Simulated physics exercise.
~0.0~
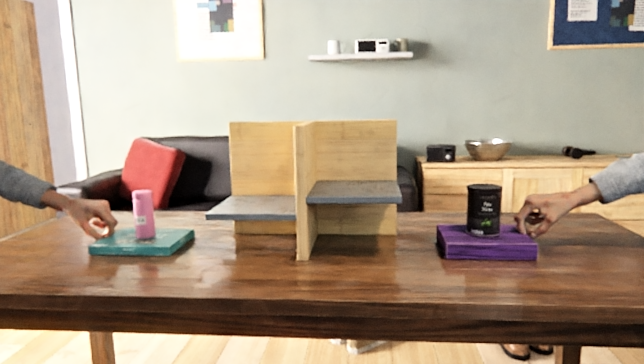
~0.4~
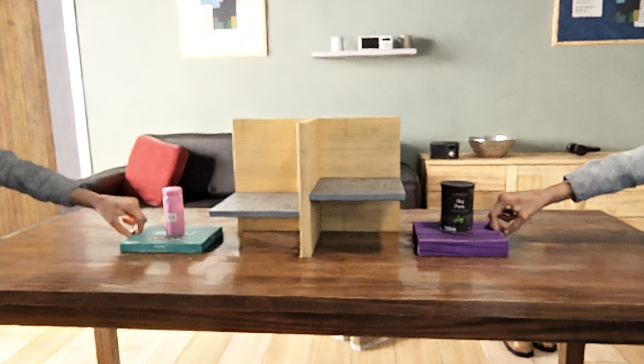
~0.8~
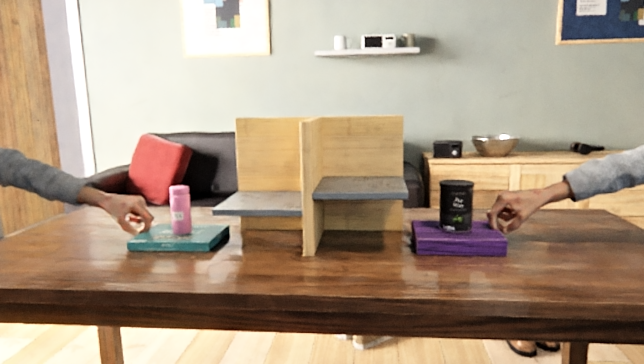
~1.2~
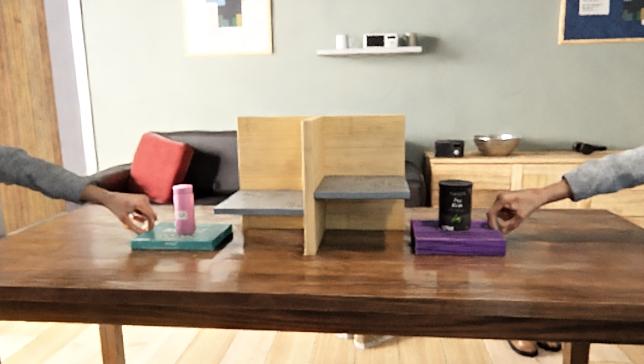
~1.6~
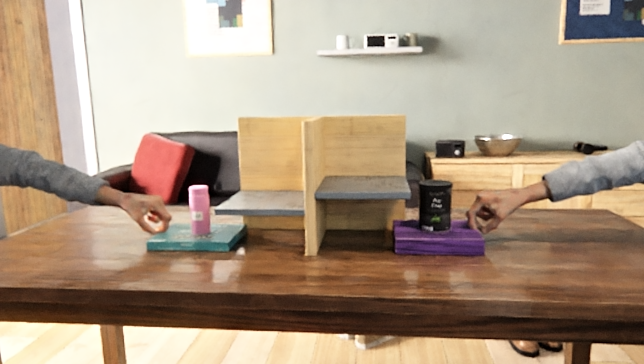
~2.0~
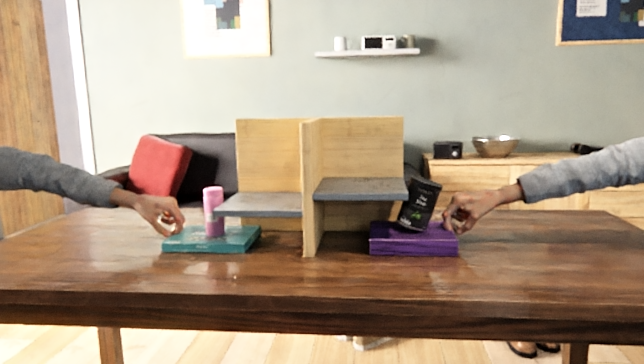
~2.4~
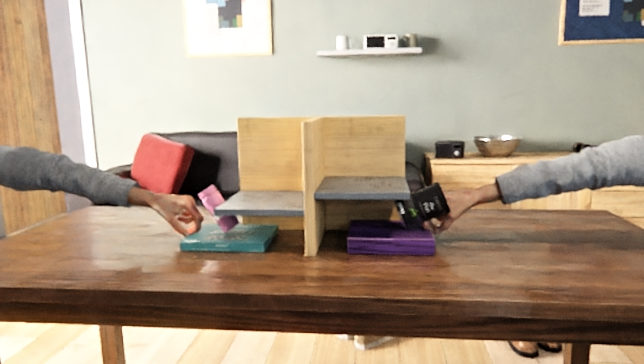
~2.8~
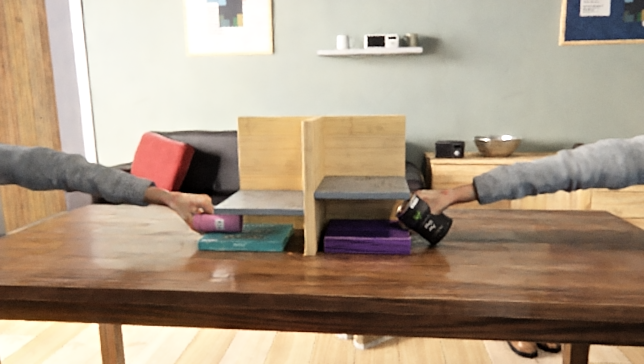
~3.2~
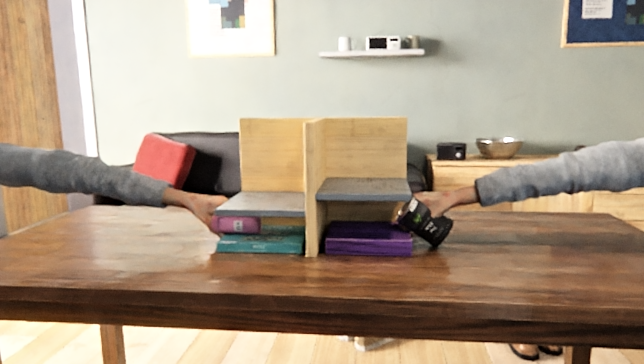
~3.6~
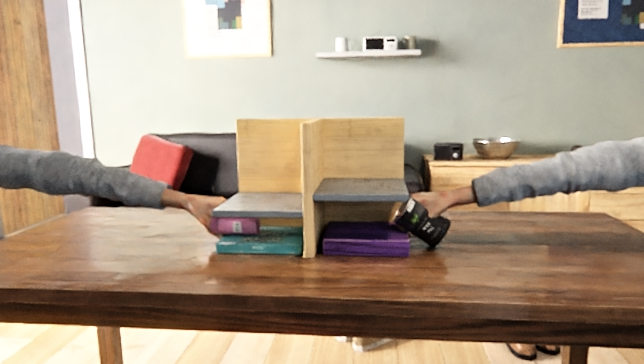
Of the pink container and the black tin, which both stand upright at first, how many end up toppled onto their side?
Two of them do. Both the pink container and the black tin are tipped over onto their side by the end.
